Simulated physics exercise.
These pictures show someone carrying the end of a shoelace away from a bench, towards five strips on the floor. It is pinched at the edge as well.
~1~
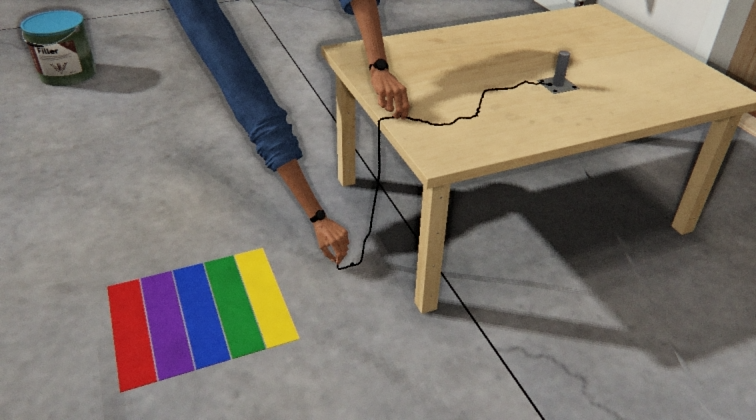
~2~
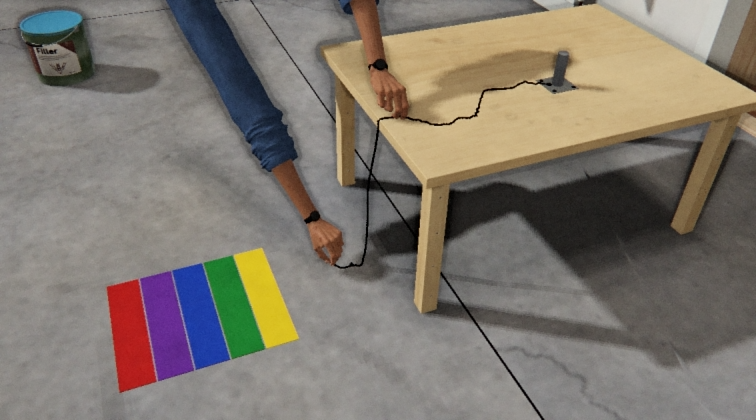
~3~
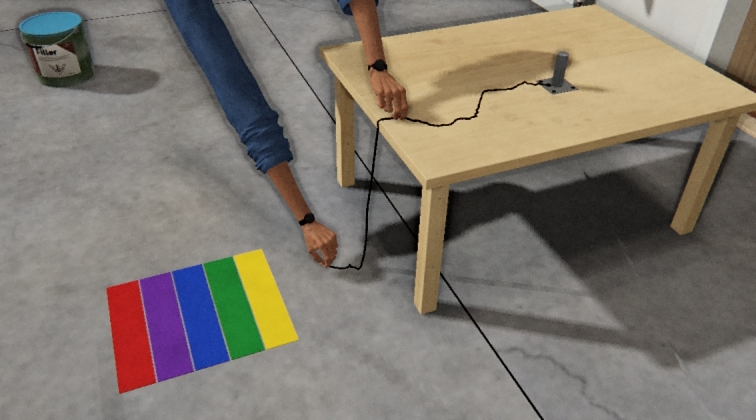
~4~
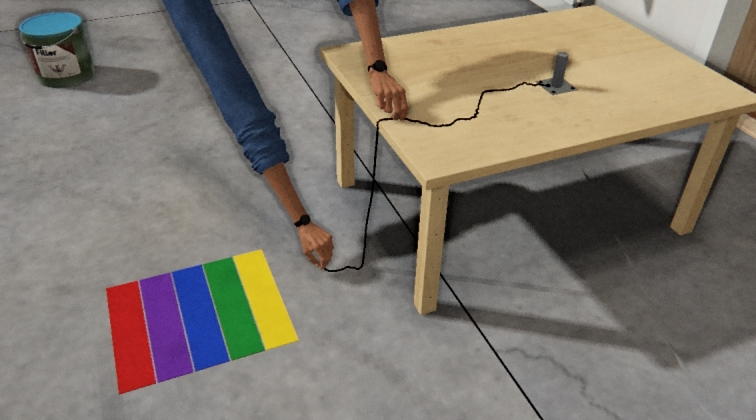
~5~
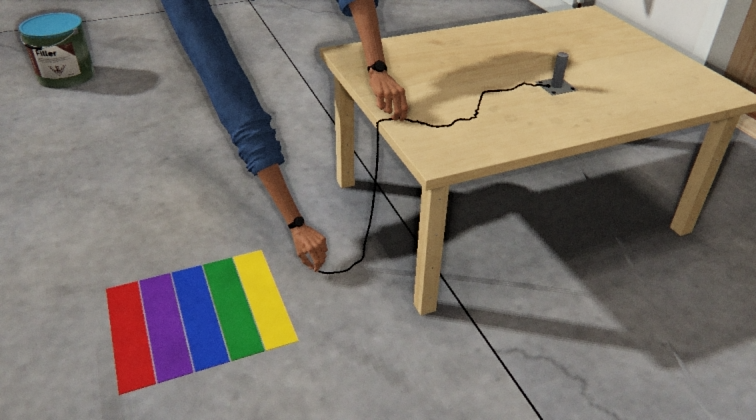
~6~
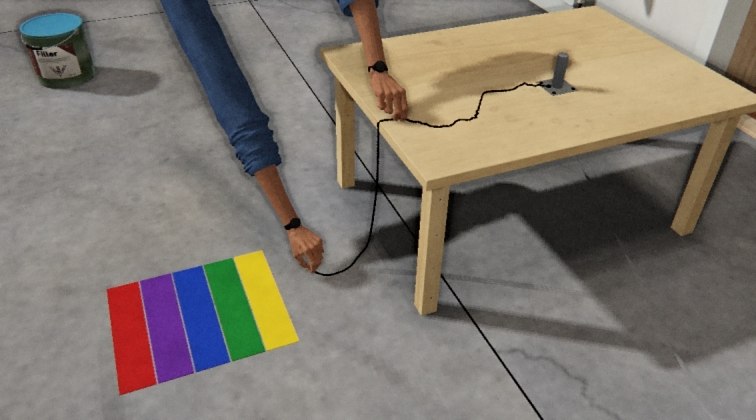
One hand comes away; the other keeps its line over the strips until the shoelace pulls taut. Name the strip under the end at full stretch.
The end stops over the purple strip.
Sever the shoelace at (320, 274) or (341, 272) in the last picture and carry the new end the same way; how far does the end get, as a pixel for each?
Near (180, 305) and (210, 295).
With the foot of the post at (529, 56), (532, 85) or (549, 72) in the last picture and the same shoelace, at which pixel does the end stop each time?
The places are (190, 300), (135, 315) and (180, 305).
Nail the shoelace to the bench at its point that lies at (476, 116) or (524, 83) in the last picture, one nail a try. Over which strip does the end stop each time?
Try by try: Blue; purple.
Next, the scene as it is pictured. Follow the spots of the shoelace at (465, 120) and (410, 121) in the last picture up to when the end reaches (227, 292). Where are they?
They go to (422, 117) and to (376, 146).
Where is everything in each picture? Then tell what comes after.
End (336, 261); yellow (277, 325); green (243, 335); blue (209, 345); purple (172, 355); red (136, 366), in the first frame.
End (330, 262); shoelace through (523, 83) (480, 103) (440, 125) (377, 134) (367, 199) (365, 252), in the second frame.
End (325, 264), in the third frame.
End (321, 266); shoelace through (522, 84) (479, 105) (439, 127) (377, 136) (371, 200) (364, 254), in the fourth frame.
End (314, 268), in the fifth frame.
End (311, 270); shoelace through (523, 85) (479, 105) (440, 127) (378, 136) (375, 200) (361, 253), in the sixth frame.
Soon after, end near (228, 292); over green.
Then, end near (186, 303); over blue.
At full stretch, end near (161, 310); over purple. It gets as far as the purple strip.
